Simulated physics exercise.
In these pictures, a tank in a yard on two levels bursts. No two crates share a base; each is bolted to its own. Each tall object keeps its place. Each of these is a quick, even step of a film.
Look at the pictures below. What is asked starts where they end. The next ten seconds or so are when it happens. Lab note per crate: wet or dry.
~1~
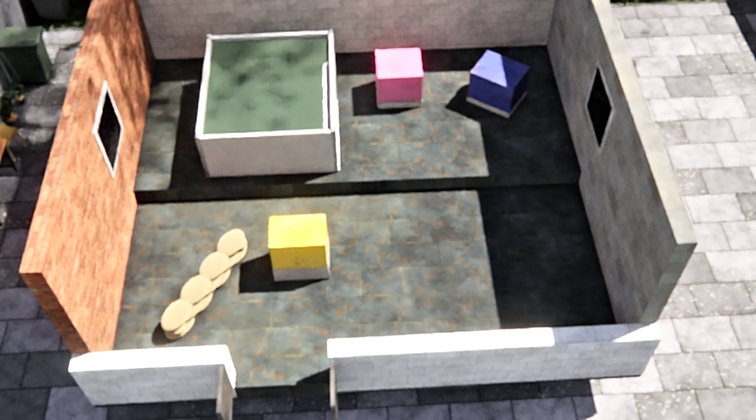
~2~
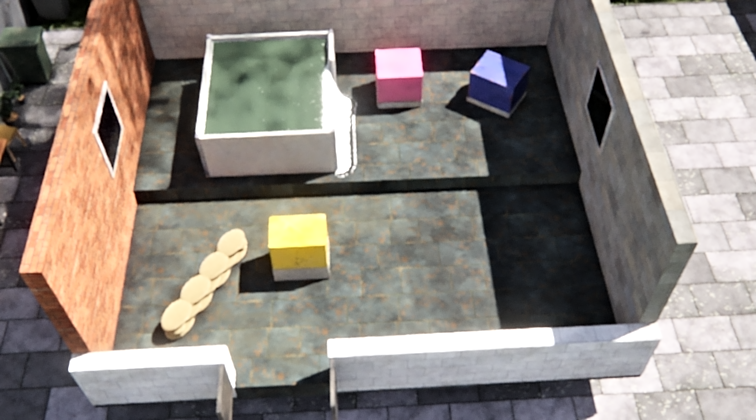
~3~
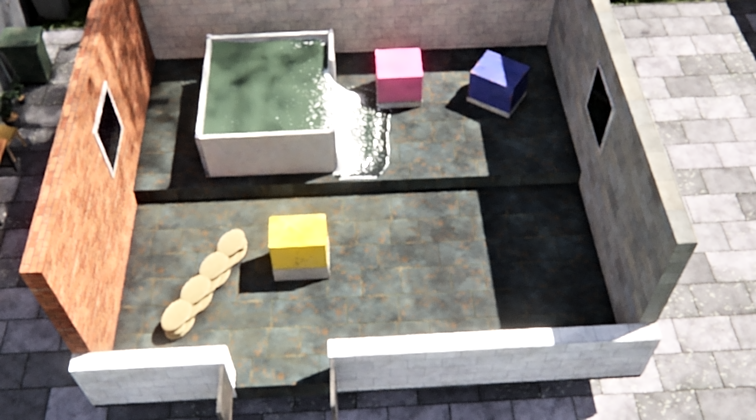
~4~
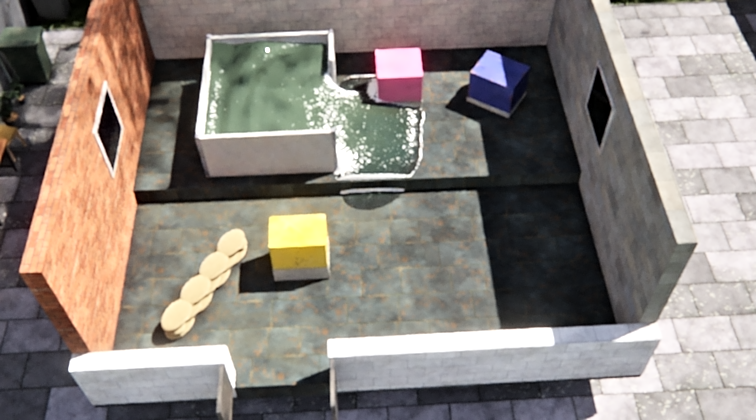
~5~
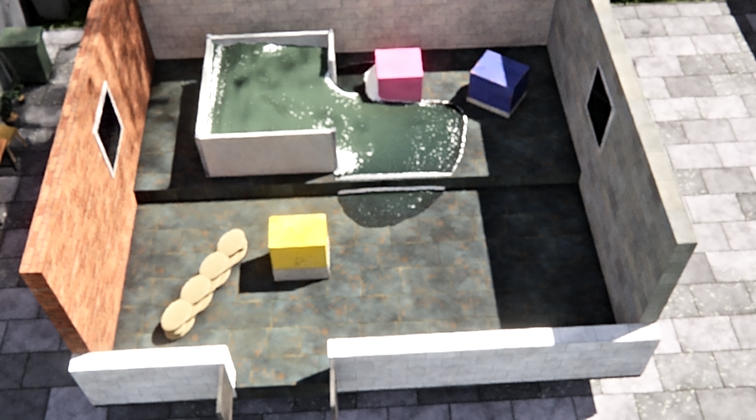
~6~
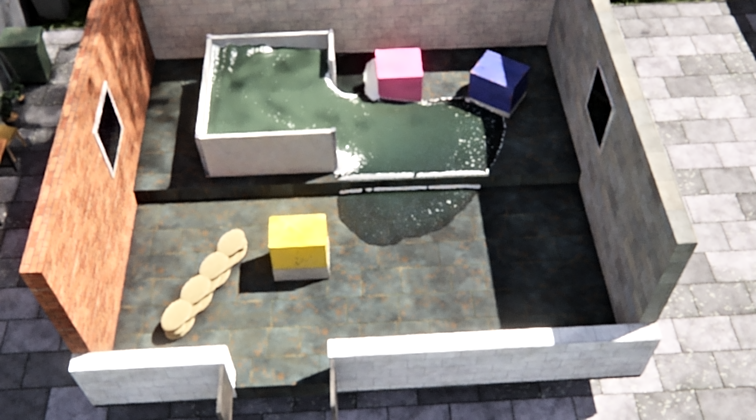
Result: The yellow crate is protected by its plinth. The pink crate is not protected by its plinth. The blue crate is not protected by its plinth.
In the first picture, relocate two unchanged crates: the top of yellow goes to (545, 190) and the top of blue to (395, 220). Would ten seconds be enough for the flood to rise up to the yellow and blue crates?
Reading - yellow crate: Flooded, blue crate: Flooded.
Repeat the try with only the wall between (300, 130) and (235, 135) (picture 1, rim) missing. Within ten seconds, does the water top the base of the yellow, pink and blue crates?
Result: Yellow is swamped; pink is not reached; blue is not reached.
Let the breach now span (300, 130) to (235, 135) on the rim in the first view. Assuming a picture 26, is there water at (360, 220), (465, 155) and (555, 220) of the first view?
Obs. 1: Sodden; obs. 2: Moisture-free; obs. 3: Sodden.
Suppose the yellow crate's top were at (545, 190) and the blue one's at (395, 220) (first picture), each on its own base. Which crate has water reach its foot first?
Answer: The crate marked pink.
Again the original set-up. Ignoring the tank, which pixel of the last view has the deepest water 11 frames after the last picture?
Around (571, 189).
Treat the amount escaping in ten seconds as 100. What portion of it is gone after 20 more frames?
I'd estimate close to 0 per cent.
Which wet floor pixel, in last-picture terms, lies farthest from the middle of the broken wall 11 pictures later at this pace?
Pixel estimate: (614, 352).
A moment on, water covers 35 % of the floor; the yellow crate not reached, the pink crate water round its plinth, the blue crate water round its plinth.
Next, water covers 55 % of the floor; the yellow crate not reached, the pink crate water round its plinth, the blue crate water round its plinth.
Then, water covers 60 % of the floor; the yellow crate not reached, the pink crate water round its plinth, the blue crate water round its plinth.
Later, water covers 85 % of the floor; the yellow crate water round its plinth, the pink crate water round its plinth, the blue crate water round its plinth.
In the end, water covers 95 % of the floor; the yellow crate stayed above the water, the pink crate was topped, the blue crate was topped.
